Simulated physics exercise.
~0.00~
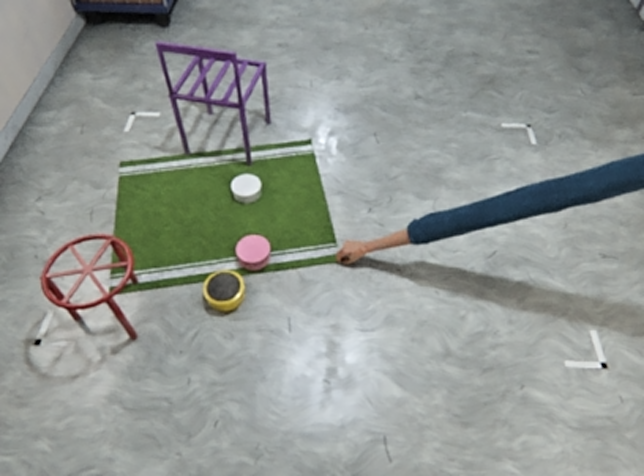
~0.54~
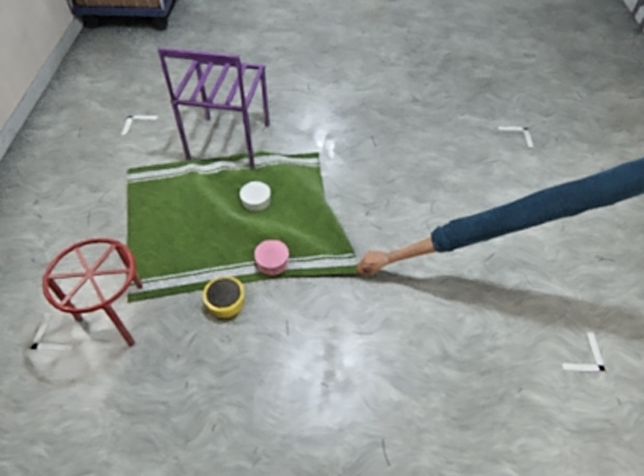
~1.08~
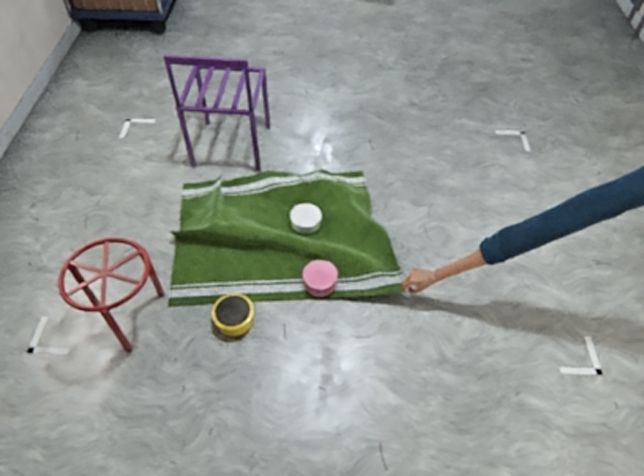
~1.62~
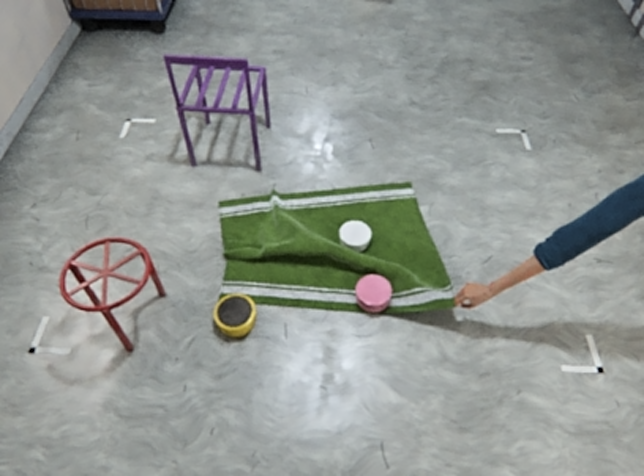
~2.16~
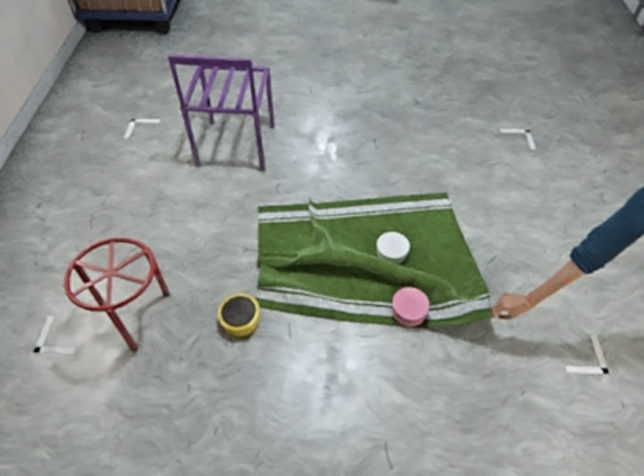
A green rug with white and pink buckets on it was dragged rightward and slightly down by a hand gripping its corner, wrinkling as it slid away from the purple chair, red stool and yellow pot, which stayed behind almost where they began.
